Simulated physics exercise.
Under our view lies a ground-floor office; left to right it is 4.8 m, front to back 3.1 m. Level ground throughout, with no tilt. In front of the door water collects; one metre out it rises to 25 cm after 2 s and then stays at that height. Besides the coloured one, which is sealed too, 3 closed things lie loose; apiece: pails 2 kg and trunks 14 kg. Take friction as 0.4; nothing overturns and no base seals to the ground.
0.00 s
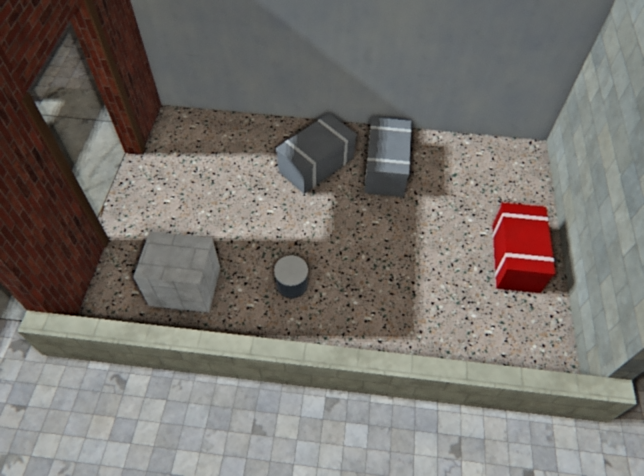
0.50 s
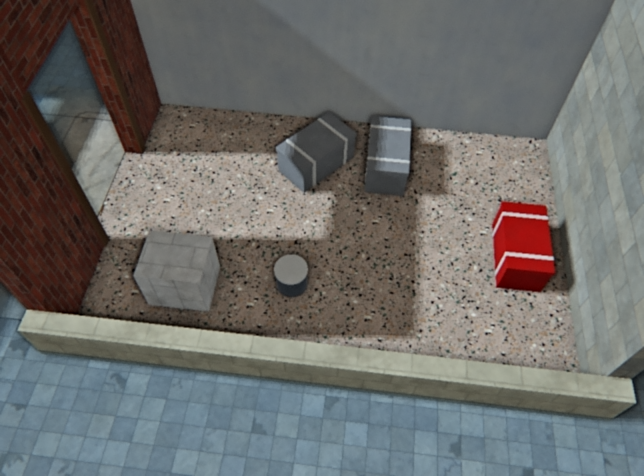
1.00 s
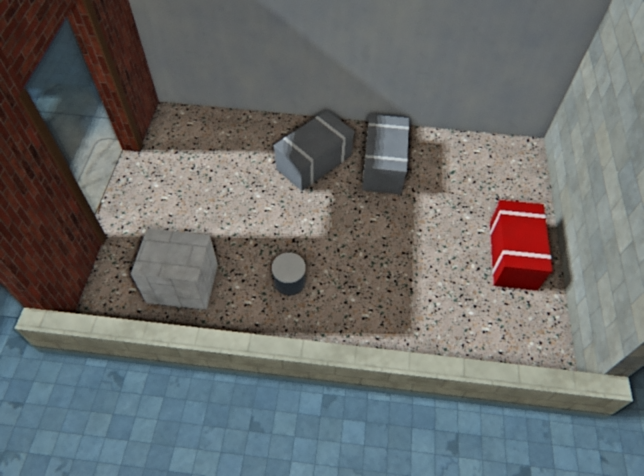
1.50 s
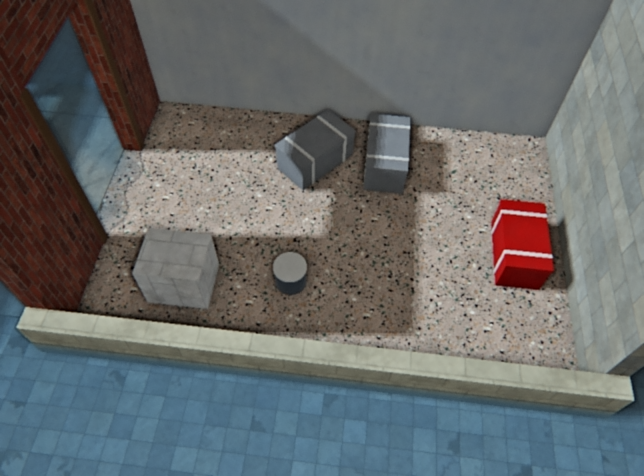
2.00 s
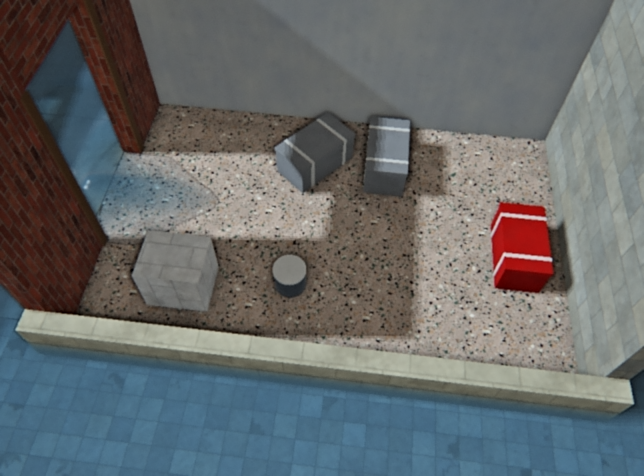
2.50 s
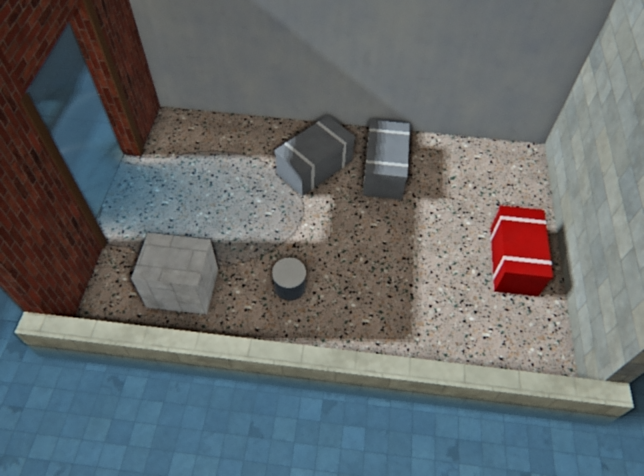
The clip opens on a walled room seen from above, with a red trunk at right, two grey trunks, a pail and a pale block. Blue water covers the paving outside, then enters through the doorway at left and spreads across the speckled floor toward the grey trunks, while the objects stay put.
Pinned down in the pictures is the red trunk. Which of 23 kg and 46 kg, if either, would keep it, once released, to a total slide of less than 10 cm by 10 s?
Looks to me like neither option works.
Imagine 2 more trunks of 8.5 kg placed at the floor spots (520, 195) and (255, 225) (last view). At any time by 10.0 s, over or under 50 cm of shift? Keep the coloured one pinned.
In order: Within the mark, above the mark.
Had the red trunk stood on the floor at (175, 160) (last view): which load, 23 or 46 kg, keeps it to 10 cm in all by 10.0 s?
Short answer: No load.
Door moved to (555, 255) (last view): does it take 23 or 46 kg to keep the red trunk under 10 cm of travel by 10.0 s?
Then no mass works.
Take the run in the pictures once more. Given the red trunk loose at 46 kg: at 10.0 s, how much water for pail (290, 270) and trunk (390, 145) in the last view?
Around 17 cm and 17 cm.
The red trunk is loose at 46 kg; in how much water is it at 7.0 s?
Close to 14 cm deep.
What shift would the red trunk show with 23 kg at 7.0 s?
I'd put it at roughly 20 cm.
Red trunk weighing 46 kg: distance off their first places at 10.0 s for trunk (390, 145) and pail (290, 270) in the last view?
In turn: 150 cm, 250 cm.
After 3.5 s the red trunk would be 0 cm from its start with 23 kg and 0 cm from its start with 46 kg; 0 cm of water round it then.
After 4.5 s the red trunk would be 27 cm from its start with 23 kg and 4 cm from its start with 46 kg; 6 cm of water round it then.
After 7.0 s the red trunk would be 24 cm from its start with 23 kg and 13 cm from its start with 46 kg; 14 cm of water round it then.
After 10.0 s the red trunk would be 100 cm from its start with 23 kg and 128 cm from its start with 46 kg; 17 cm of water round it then.
